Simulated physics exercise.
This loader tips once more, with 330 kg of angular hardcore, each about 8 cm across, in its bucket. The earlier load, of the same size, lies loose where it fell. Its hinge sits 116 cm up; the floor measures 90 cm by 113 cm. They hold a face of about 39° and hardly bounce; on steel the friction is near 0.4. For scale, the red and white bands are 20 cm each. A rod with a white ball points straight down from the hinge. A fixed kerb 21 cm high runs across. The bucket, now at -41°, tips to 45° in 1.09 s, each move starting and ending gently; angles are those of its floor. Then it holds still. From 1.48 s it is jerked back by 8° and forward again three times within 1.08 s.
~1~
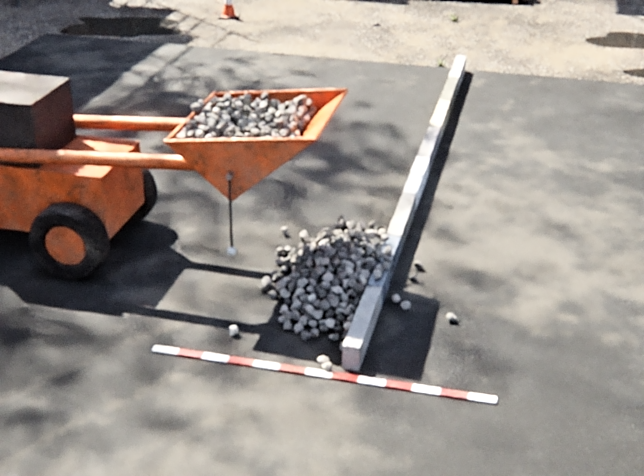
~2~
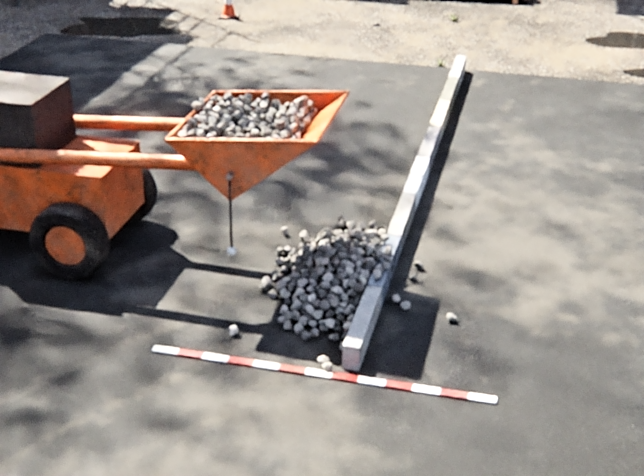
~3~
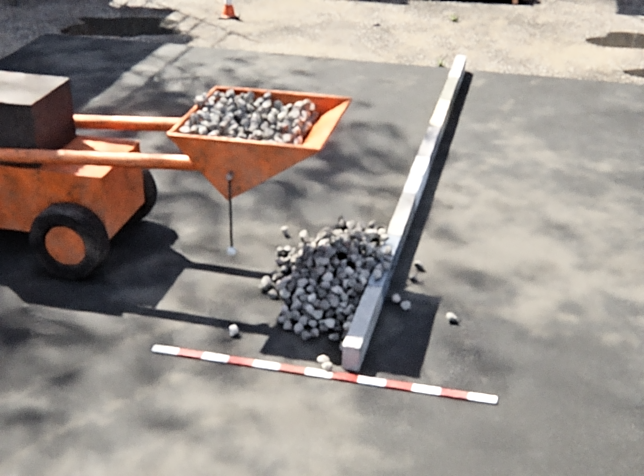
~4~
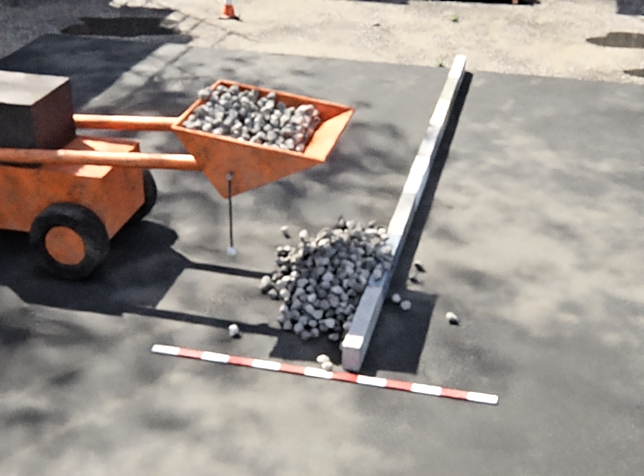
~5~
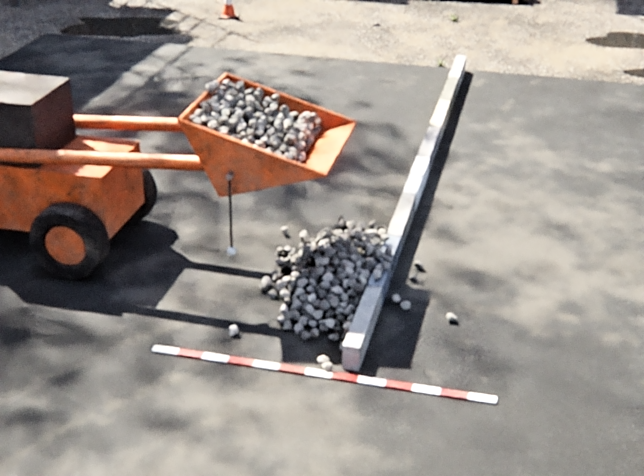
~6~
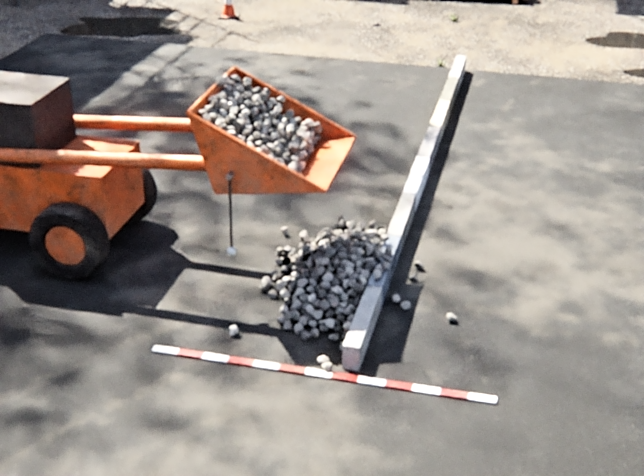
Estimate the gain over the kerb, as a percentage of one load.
Roughly 6 per cent of a load more.
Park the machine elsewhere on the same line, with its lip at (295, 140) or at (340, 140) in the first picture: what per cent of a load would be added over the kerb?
Near 0 per cent from the first place, 25 from the second.
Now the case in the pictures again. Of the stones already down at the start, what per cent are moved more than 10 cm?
Roughly 5 per cent of them.
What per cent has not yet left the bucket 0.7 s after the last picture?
It holds some 55 per cent.
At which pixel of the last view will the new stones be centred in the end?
Near (331, 259).
Then, 0.4 s after the last picture the floor is at 32°; in per cent of one load, 100 in the bucket, 99 on this side of the kerb, 1 over the kerb; the foremost stones are at (406, 279).
Then, 0.7 s after the last picture the floor is at 45°; in per cent of one load, 55 in the bucket, 144 on this side of the kerb, 1 over the kerb; the foremost stones are at (406, 279).
Then, 2.5 s after the last picture the floor is at 45°; in per cent of one load, 0 in the bucket, 193 on this side of the kerb, 7 over the kerb; the foremost stones are at (465, 286).
Then, 5.2 s after the last picture the floor is at 45°; in per cent of one load, 0 in the bucket, 193 on this side of the kerb, 7 over the kerb; the foremost stones are at (465, 286). Net gain over the kerb, 6.
